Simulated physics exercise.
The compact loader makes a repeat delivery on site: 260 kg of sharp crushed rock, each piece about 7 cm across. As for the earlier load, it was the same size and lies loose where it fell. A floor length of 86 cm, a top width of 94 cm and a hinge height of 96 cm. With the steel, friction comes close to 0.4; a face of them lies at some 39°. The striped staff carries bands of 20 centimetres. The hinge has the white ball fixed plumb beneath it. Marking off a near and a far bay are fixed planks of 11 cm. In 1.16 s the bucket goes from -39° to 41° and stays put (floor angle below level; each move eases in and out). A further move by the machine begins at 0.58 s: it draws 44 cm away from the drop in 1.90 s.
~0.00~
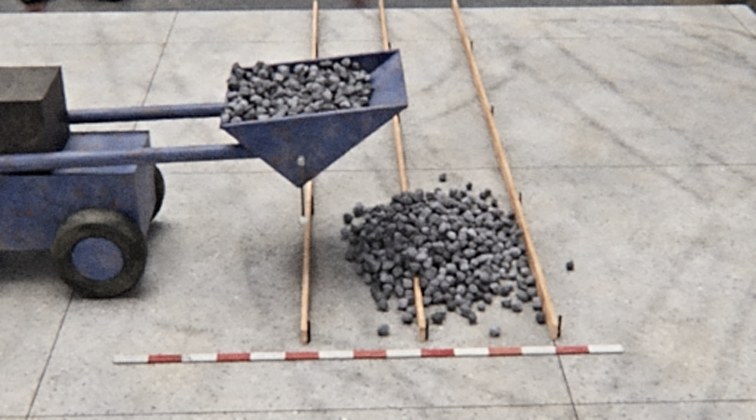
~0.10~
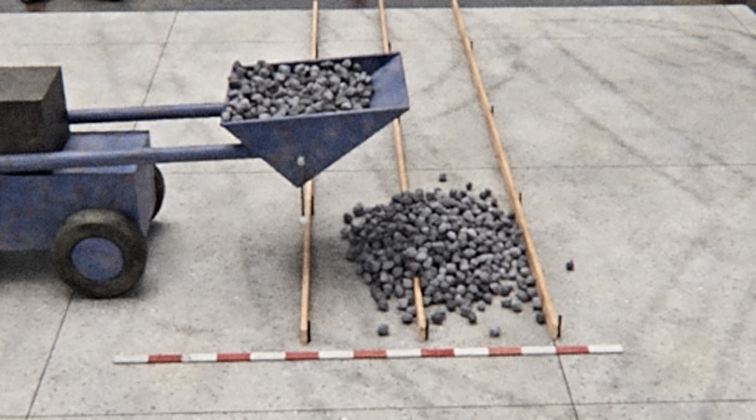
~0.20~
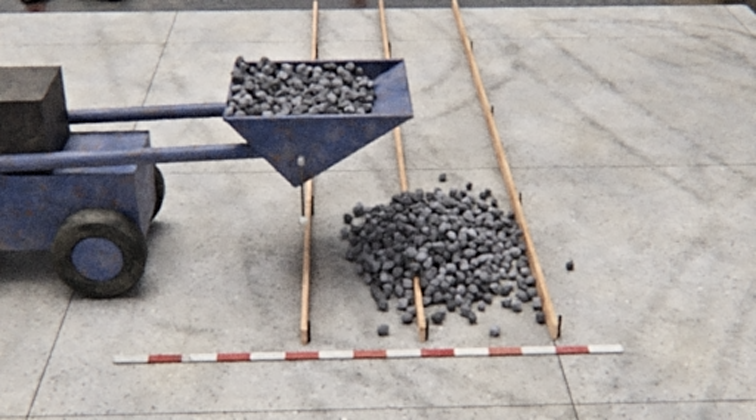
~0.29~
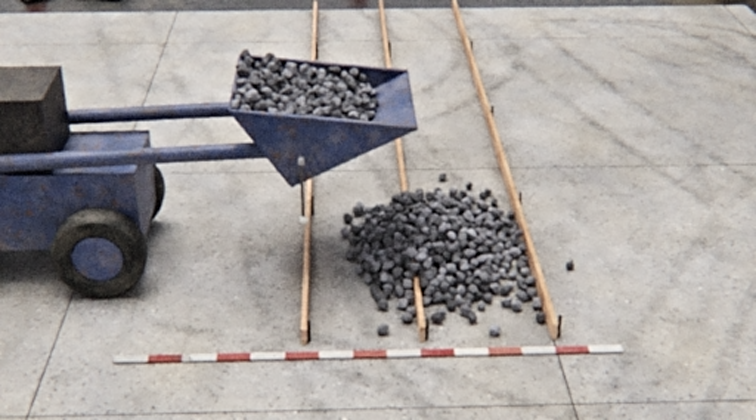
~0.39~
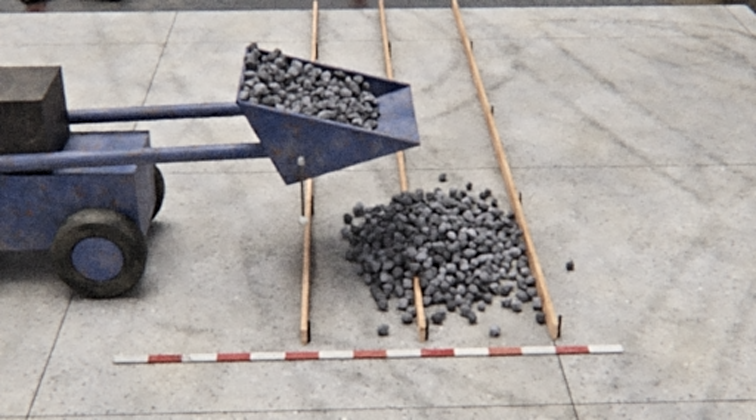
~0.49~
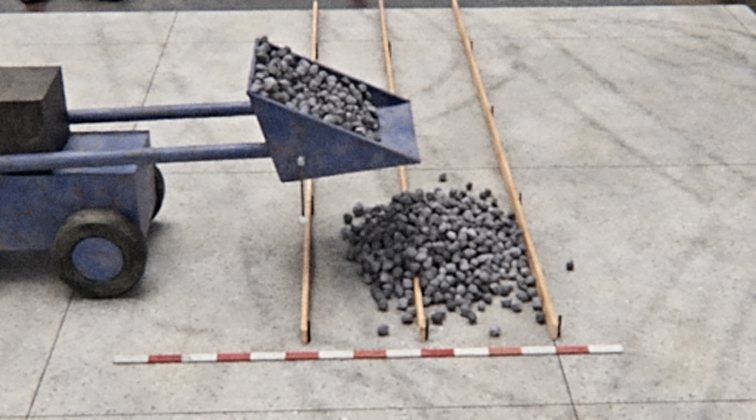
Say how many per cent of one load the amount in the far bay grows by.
It grows by about 13 %.
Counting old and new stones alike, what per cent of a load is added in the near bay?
That comes to about 85 % of a load.
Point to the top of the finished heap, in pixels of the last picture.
I'd say somewhere near (392, 214).
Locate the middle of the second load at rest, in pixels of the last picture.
Centre at roughly (370, 234).
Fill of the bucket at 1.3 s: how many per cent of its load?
It keeps some 55 percent of its load.
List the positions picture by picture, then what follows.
The bucket is at -39°, its lip at (408, 105); the top of the load is at (301, 71). The earlier load is highest near (426, 224), 22 cm above ground level, 31 % in the near bay, 69 % in the far bay, in the first frame.
Lip at (410, 108), floor tilted -37°, highest stones at (280, 74); the stones move at 0.1 m/s on average, in the second frame.
The bucket is at -33°, its lip at (413, 116); the top of the load is at (253, 71); the stones move at 0.2 m/s on average, in the third frame.
The bucket is at -26°, its lip at (417, 128); the top of the load is at (255, 66); the stones move at 0.3 m/s on average, in the fourth frame.
The bucket is at -18°, its lip at (420, 144); the top of the load is at (262, 60); the stones move at 0.4 m/s on average, in the fifth frame.
The bucket is at -8°, its lip at (420, 162); the top of the load is at (270, 54); the stones move at 0.4 m/s on average, in the sixth frame.
After 0.9 s the floor is at 29°; in per cent of one load, 100 in the bucket, 31 in the near bay, 69 in the far bay; the foremost stones are at (530, 250).
After 1.3 s the floor is at 41°; in per cent of one load, 54 in the bucket, 74 in the near bay, 71 in the far bay; the foremost stones are at (530, 250).
After 2.9 s the floor is at 41°; in per cent of one load, 0 in the bucket, 118 in the near bay, 82 in the far bay; the foremost stones are at (525, 240).
After 5.4 s the floor is at 41°; in per cent of one load, 0 in the bucket, 118 in the near bay, 82 in the far bay; the foremost stones are at (525, 240). Net gain in the far bay, 13.
